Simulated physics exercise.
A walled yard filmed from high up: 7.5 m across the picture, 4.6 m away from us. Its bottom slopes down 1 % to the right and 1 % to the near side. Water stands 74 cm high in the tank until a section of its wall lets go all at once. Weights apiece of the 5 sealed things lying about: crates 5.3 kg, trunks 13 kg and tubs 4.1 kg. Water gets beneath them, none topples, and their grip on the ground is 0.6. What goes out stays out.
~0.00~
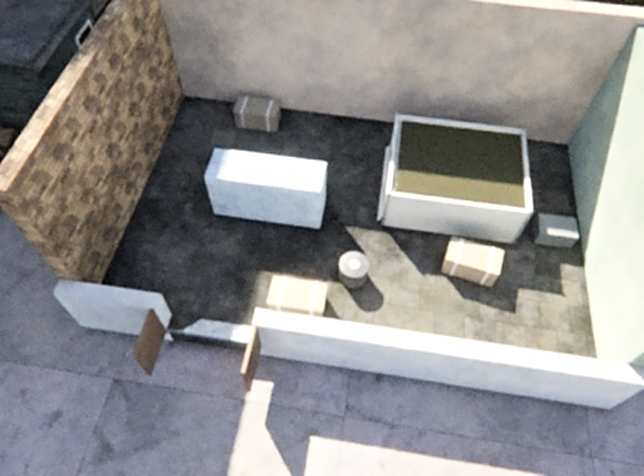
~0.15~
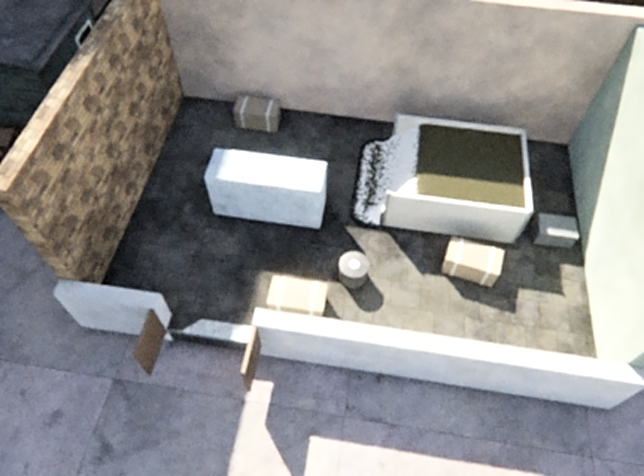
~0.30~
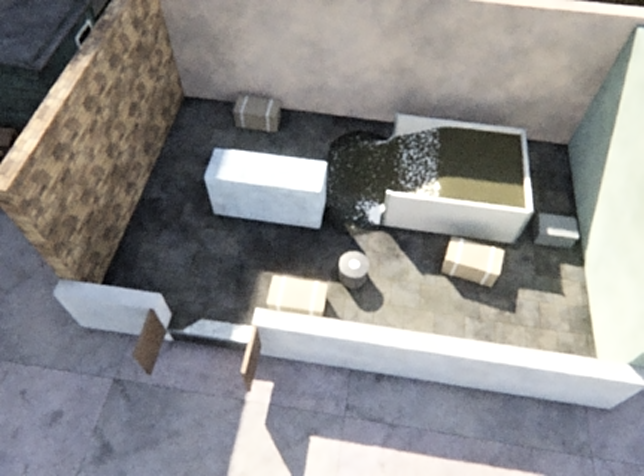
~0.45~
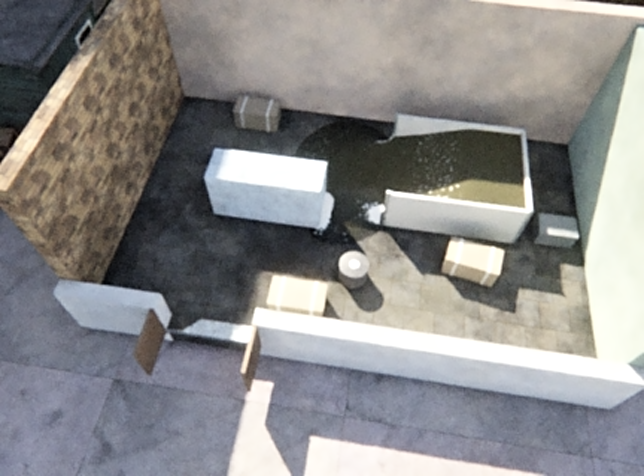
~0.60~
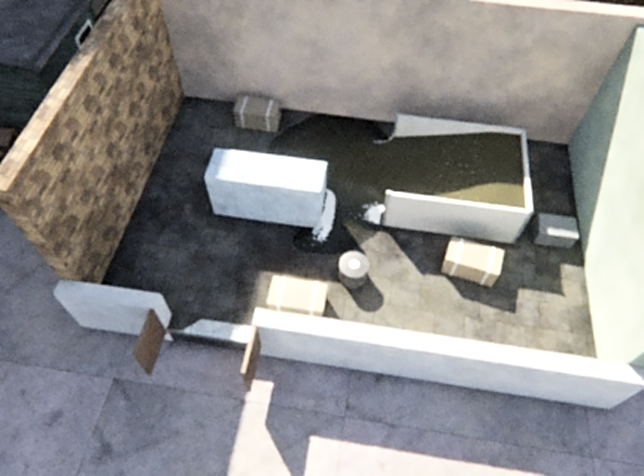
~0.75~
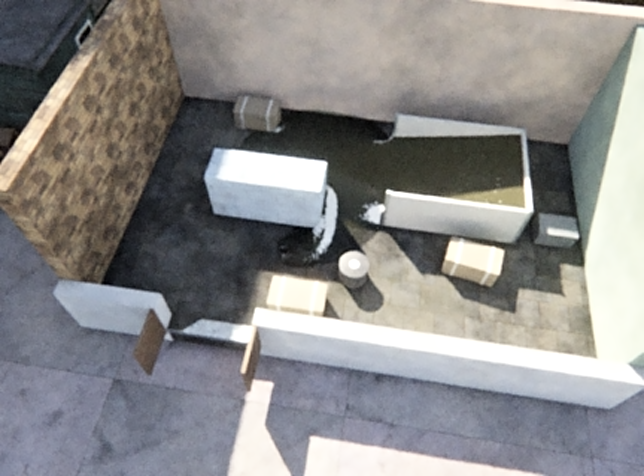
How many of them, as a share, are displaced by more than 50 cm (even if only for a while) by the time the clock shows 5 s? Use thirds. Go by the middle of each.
Share: Between one and two thirds.
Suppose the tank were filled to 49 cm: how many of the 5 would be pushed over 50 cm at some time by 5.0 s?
Then 3.
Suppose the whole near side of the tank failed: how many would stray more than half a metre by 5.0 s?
In that case 4 of them.
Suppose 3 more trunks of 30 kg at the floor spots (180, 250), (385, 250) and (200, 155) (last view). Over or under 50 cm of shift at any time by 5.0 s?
In turn: More, less, more.
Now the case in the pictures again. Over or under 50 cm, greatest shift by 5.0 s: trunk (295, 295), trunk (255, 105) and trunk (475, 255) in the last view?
In turn: Over, over, under.
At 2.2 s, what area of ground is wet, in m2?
Some 20 m2.
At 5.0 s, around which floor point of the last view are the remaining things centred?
At about (404, 260).
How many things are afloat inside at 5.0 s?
At that moment 2.
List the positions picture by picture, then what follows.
The first frame shows a crate at (558, 225) rests on the ground; a trunk at (475, 255) rests on the ground; 3.6 m2 under water; 0 of 5 have shifted.
The second frame shows a crate at (558, 225), on the bottom; a trunk at (475, 255), on the bottom; water covers 4.6 m2; 0 of 5 have shifted.
The third frame shows a crate at (558, 225) rests on the ground; a trunk at (475, 255), on the bottom; water covers 6.0 m2; 0 of 5 have shifted.
The fourth frame shows a crate at (558, 225) rests on the ground; a trunk at (475, 255) rests on the ground; water covers 7.3 m2; 0 of 5 have shifted.
The fifth frame shows a crate at (558, 225) rests on the ground; a trunk at (475, 255), on the bottom; 8.8 m2 under water; 0 of 5 have shifted.
The sixth frame shows a crate at (558, 225) rests on the ground; a trunk at (475, 255), on the bottom; water covers 10.2 m2; 0 of 5 have shifted.
After 1.1 s 0 of 5 are over 50 cm from their spots; 0 afloat.
After 2.2 s 2 of 5 are over 50 cm from their spots; 2 afloat.
After 3.5 s 3 of 5 are over 50 cm from their spots; 2 afloat.
After 5.0 s 3 of 5 are over 50 cm from their spots, and 3 have been at some point; 2 afloat.
